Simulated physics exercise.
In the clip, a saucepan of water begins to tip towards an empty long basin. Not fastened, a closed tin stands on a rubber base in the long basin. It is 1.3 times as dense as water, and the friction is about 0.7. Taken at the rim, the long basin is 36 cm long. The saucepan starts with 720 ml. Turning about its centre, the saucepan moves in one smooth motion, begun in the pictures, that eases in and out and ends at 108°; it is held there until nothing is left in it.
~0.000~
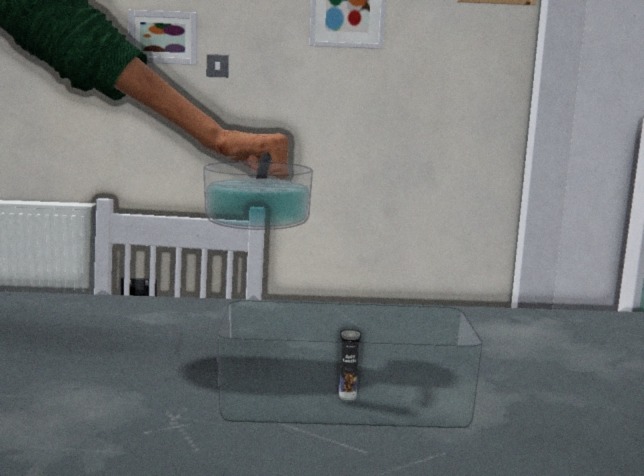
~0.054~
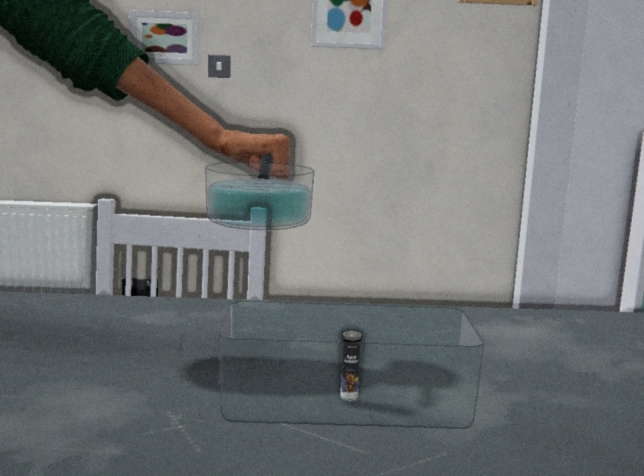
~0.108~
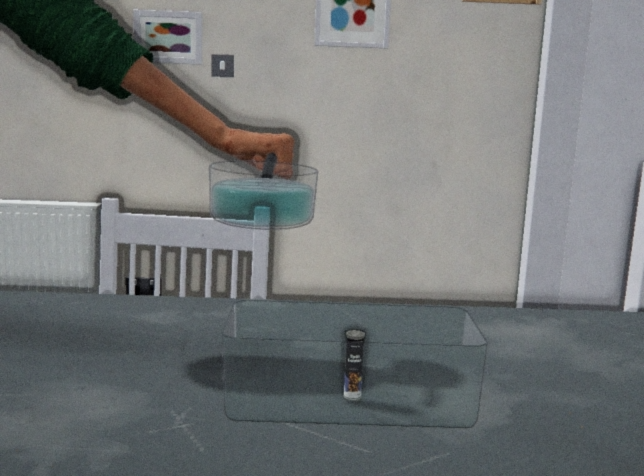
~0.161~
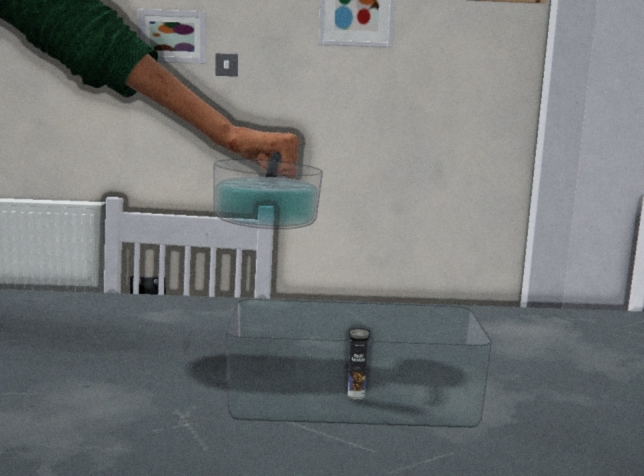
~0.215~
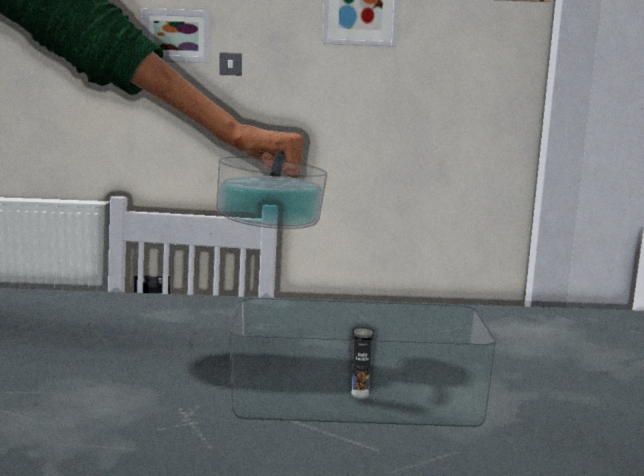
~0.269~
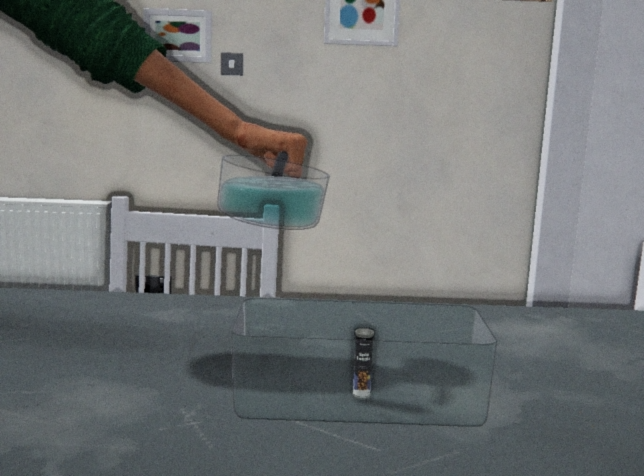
A hand at the end of a green-sleeved arm holds a clear round container of blue-green water above a long, empty, transparent basin, where a small dark tin stands upright. The container drifts slightly to the right, then tilts very slightly, while the tin stays standing in the basin.
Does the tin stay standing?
It will stay on its base.
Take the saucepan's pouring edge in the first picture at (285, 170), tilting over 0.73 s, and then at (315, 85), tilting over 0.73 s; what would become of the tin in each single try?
Run one: It tumbles. Run two: It tumbles.
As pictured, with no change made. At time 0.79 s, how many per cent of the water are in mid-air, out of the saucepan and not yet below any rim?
Close to 28 per cent, I'd say.
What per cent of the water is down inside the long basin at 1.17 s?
Looks like about 72 % of the whole amount.
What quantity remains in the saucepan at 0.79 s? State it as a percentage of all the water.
I'd estimate some 68 % remains.
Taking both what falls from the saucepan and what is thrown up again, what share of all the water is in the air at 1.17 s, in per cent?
Around 14 percent of the liquid.
After 0.79 s the tilt is 58° and 68 per cent is still to pour; the tin stands where it began.
After 1.17 s the tilt is 95° and 13 per cent is still to pour; the tin stands where it began.
After 1.58 s the tilt is 108° and 0 per cent is still to pour; the tin stands where it began.
After 2.01 s the tilt is 108° and 0 per cent is still to pour; the tin stands where it began.
In the end the tin stands where it began.
